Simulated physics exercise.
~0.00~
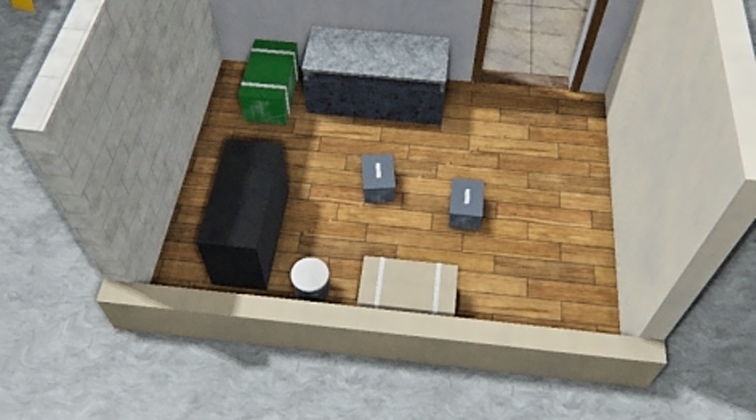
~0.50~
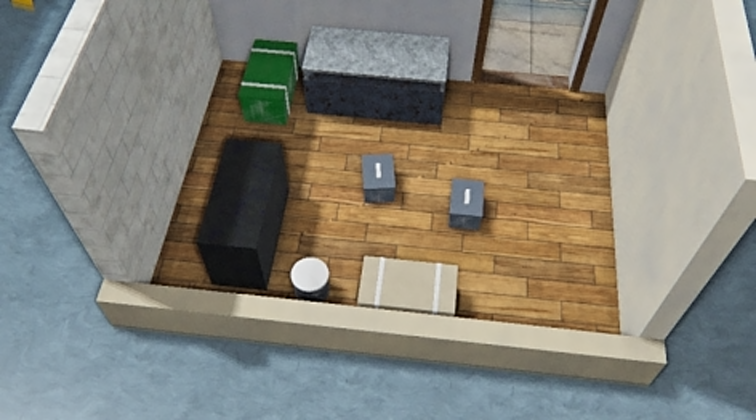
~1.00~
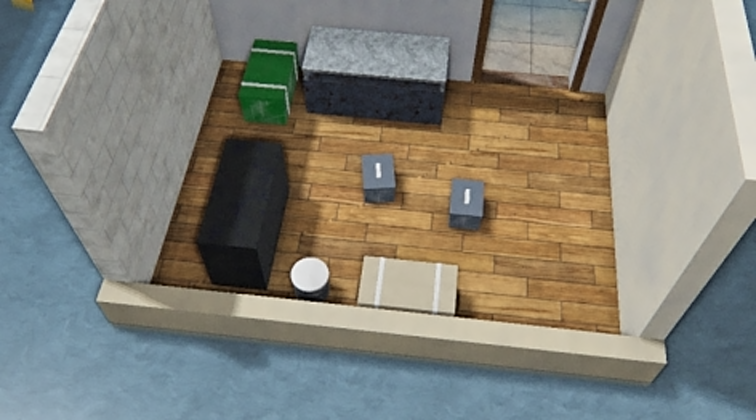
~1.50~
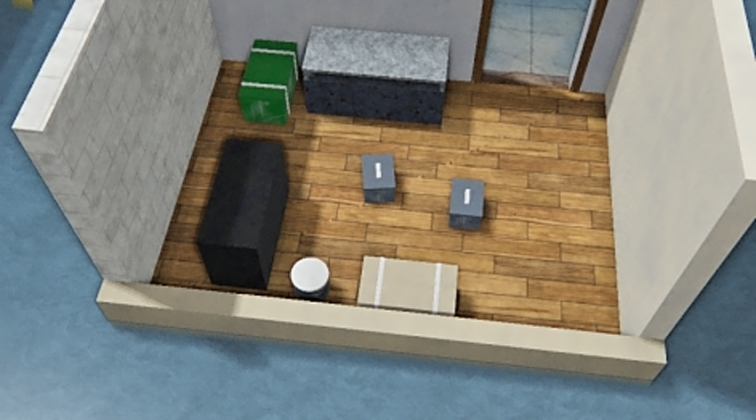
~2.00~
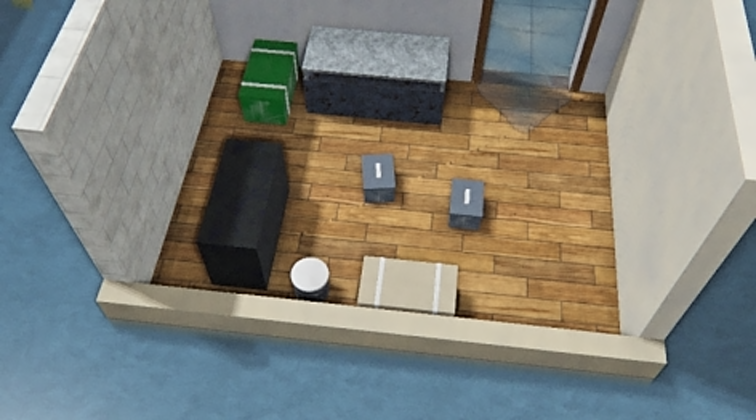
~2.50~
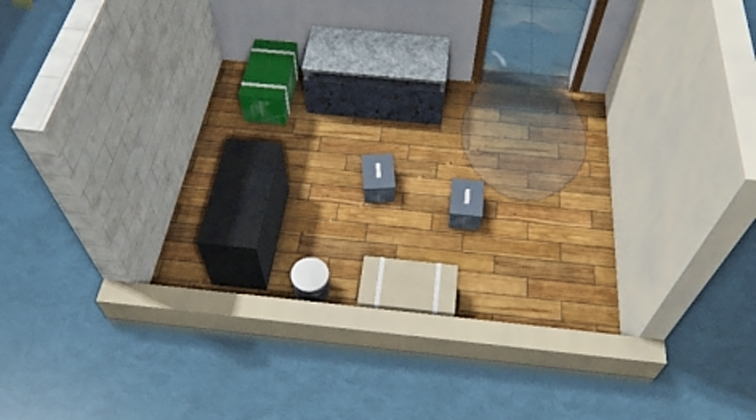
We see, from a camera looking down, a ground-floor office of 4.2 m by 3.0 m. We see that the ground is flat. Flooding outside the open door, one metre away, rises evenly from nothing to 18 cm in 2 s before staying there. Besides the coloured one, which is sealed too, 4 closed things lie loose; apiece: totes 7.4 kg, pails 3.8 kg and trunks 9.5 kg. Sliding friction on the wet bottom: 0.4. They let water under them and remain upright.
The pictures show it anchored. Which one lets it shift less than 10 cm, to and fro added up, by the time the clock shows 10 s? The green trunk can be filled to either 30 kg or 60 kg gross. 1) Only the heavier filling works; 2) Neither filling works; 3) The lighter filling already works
The answer is 3.
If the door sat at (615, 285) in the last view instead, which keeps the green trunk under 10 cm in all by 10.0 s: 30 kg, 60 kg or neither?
Short version: Only the heavy mass succeeds.
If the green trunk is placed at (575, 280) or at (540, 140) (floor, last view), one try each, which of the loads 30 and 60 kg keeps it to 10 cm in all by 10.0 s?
The first try gives success with heavier only; the second gives success with heavier only.
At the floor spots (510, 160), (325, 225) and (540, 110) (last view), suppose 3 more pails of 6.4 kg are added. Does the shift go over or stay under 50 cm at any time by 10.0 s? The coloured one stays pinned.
In the order given, beyond the mark, then beyond the mark, and last beyond the mark.
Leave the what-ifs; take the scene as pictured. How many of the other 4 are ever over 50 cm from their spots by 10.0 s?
3 of them.
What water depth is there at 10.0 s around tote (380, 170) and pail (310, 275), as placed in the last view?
I'd put it at 7 cm and 9 cm respectively.
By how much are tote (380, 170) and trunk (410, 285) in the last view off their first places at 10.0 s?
Respectively 60 and 150 centimetres.
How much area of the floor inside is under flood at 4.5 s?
Near 7.0 m2 in all.
After 3.5 s the green trunk would be 0 cm from its start with 30 kg and 0 cm from its start with 60 kg; 0 cm of water round it then.
After 4.5 s the green trunk would be 0 cm from its start with 30 kg and 0 cm from its start with 60 kg; 0 cm of water round it then.
After 7.0 s the green trunk would be 0 cm from its start with 30 kg and 0 cm from its start with 60 kg; 0 cm of water round it then.
After 10.0 s the green trunk would be 0 cm from its start with 30 kg and 0 cm from its start with 60 kg; 7 cm of water round it then.
